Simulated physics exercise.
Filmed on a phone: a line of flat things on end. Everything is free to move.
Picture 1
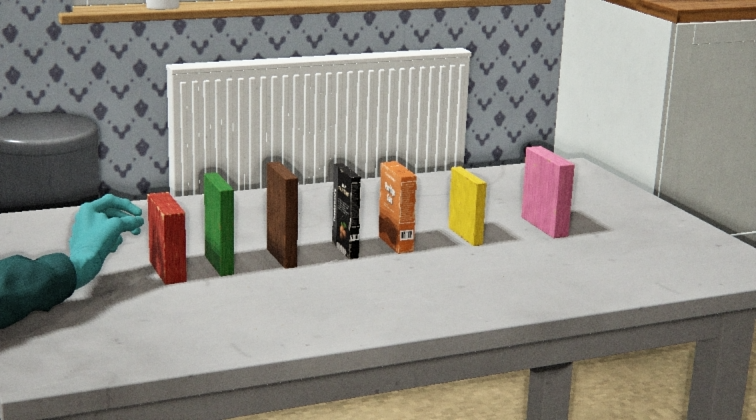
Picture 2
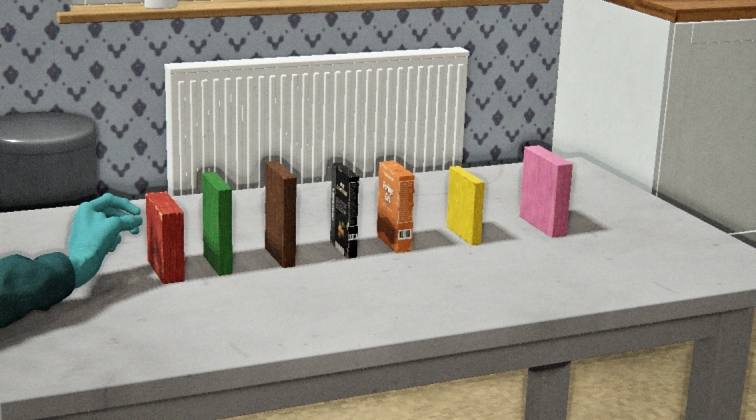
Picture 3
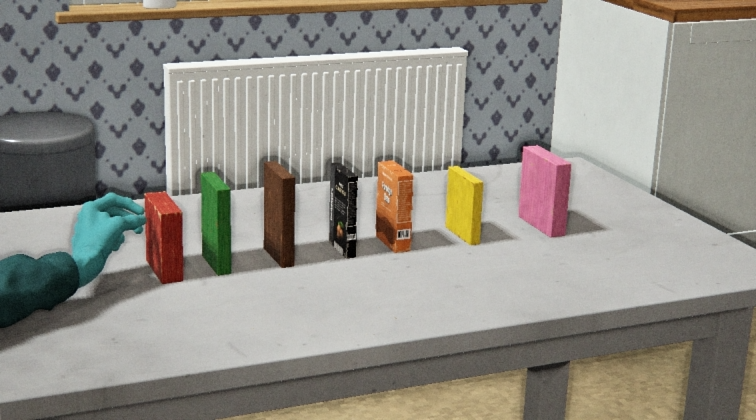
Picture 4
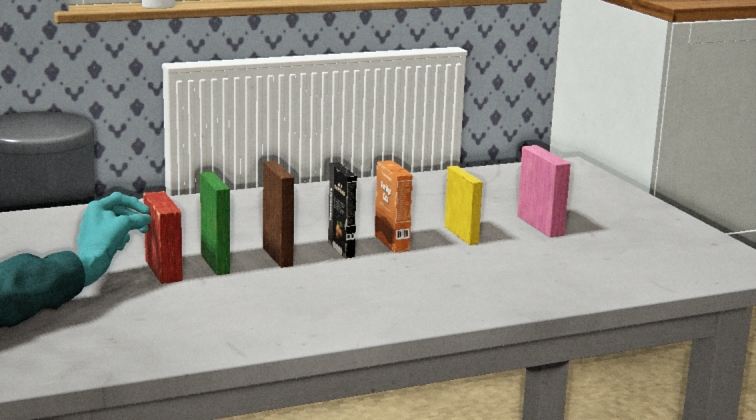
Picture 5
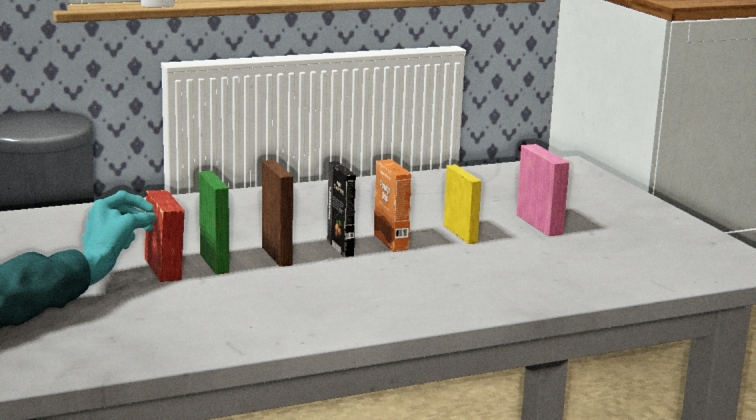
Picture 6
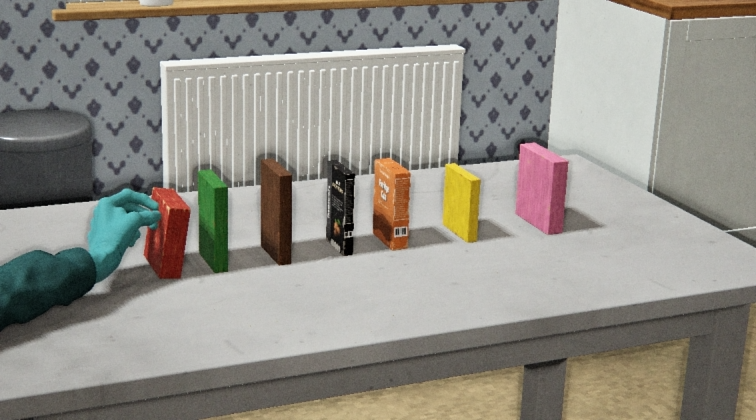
At first, seven upright flat objects stand in a spaced line on a grey table, from a red one at left to a pink one at right, with a teal-gloved hand beside the red. The hand moves in and pushes the red one, which leans slightly rightward, while the others stay upright.
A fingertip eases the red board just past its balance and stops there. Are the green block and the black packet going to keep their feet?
The green block falls over, the black packet falls over.
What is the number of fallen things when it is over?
6 of them.
Then, 0.50 s after the last picture, red board 58° over; green block tipped 39° from how it was near (243, 223); brown board tipped 6° from how it was.
Then, 0.70 s after the last picture, red board 73° over; green block on its side near (261, 240); black packet tipped 43° from how it was near (375, 209); brown board tipped 69° from how it was.
Then, 0.80 s after the last picture, red board 73° over; black packet tipped 68° from how it was near (394, 222); green block on its side near (262, 242); brown board on its side.
Then, 1.40 s after the last picture, red board 74° over; black packet tipped 72° from how it was near (397, 224); green block on its side near (263, 242); orange packet on its side.
At rest, tipped over on the table, brown board, black packet, orange packet, yellow block and green block. Seen from the same camera at the end, green block near (264, 242), black packet near (400, 223).
